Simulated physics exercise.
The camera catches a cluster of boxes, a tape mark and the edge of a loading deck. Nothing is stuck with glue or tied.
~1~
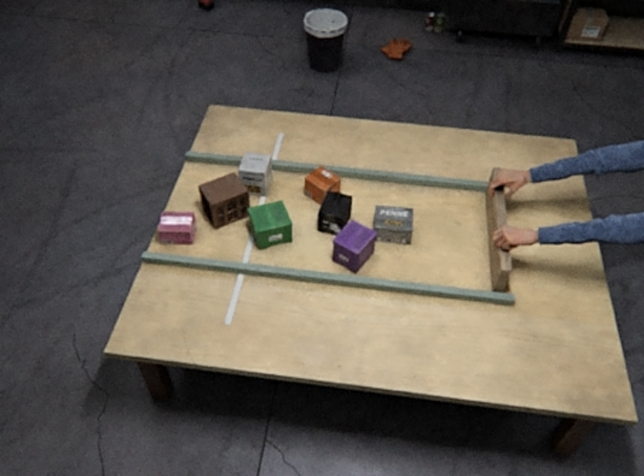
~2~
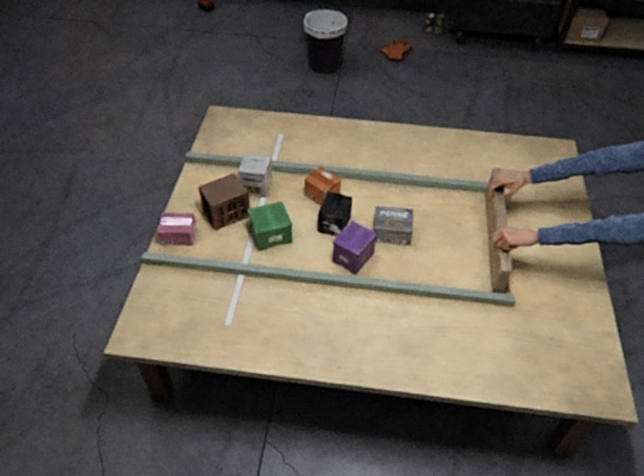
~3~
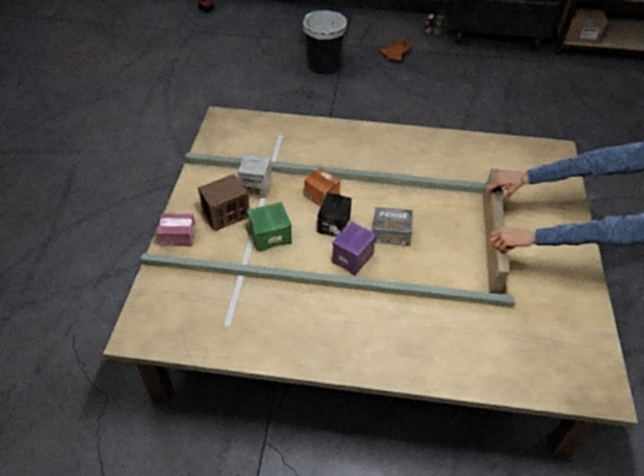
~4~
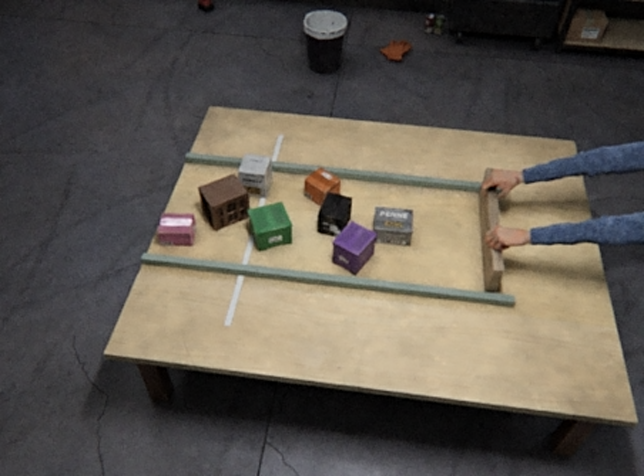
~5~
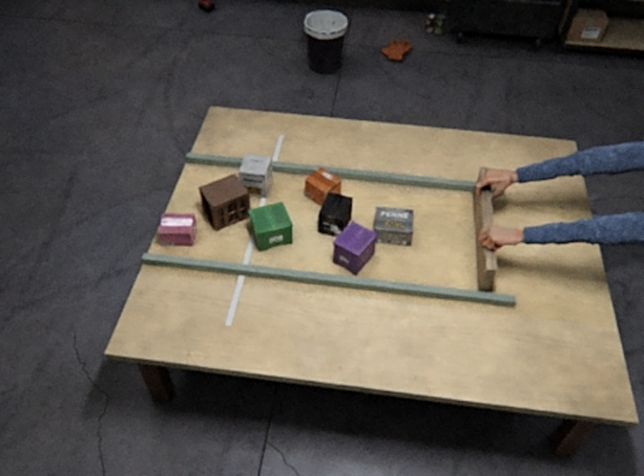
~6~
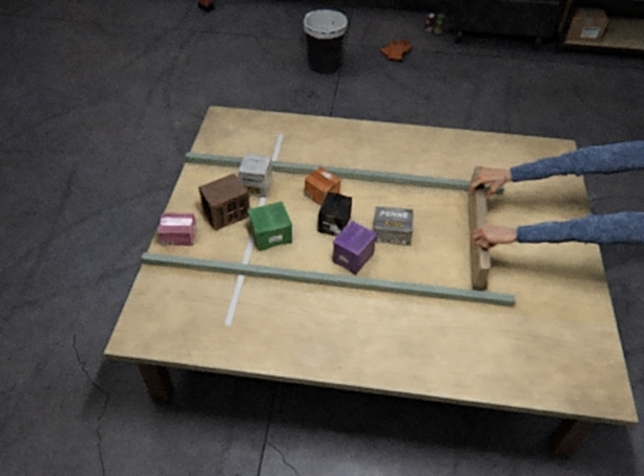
Two hands slide a wooden plank slightly left between rails toward a cluster of still boxes.
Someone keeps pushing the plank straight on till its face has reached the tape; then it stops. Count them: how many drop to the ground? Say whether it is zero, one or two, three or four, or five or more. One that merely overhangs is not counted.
Lost: Nothing.
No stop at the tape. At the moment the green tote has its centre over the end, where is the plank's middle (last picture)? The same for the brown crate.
The middle sits near (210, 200) for the first and near (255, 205) for the other.
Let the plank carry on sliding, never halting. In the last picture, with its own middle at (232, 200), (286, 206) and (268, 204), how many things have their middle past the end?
The counts would come out as 2, 0 and 0.
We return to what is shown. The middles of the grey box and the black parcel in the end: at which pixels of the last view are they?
One is at about (240, 208), the other at about (210, 198).
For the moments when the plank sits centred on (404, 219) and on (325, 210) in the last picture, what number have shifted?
By then 1, and 5.
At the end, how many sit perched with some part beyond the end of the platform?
Overhanging ones - 2.
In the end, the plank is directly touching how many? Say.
That would be 3 of them.
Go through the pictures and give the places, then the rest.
In the first picture, pink parcel (178, 228); brown crate (225, 201); white box (256, 175); plank (497, 228); tape (258, 215).
In the second picture, brown crate (225, 202); green tote (271, 226).
In the third picture, white box (255, 176); grey box (392, 226).
In the fourth picture, pink parcel (177, 230); black parcel (335, 215).
In the fifth picture, brown crate (226, 202); purple tote (355, 249).
In the sixth picture, pink parcel (178, 229); brown crate (225, 202); white box (256, 176); plank (478, 227); tape (258, 216).
Early on, none off yet; pink parcel at rest near (178, 229); brown crate at rest near (225, 202); white box at rest near (256, 176).
Finally, the number that fall off is zero.
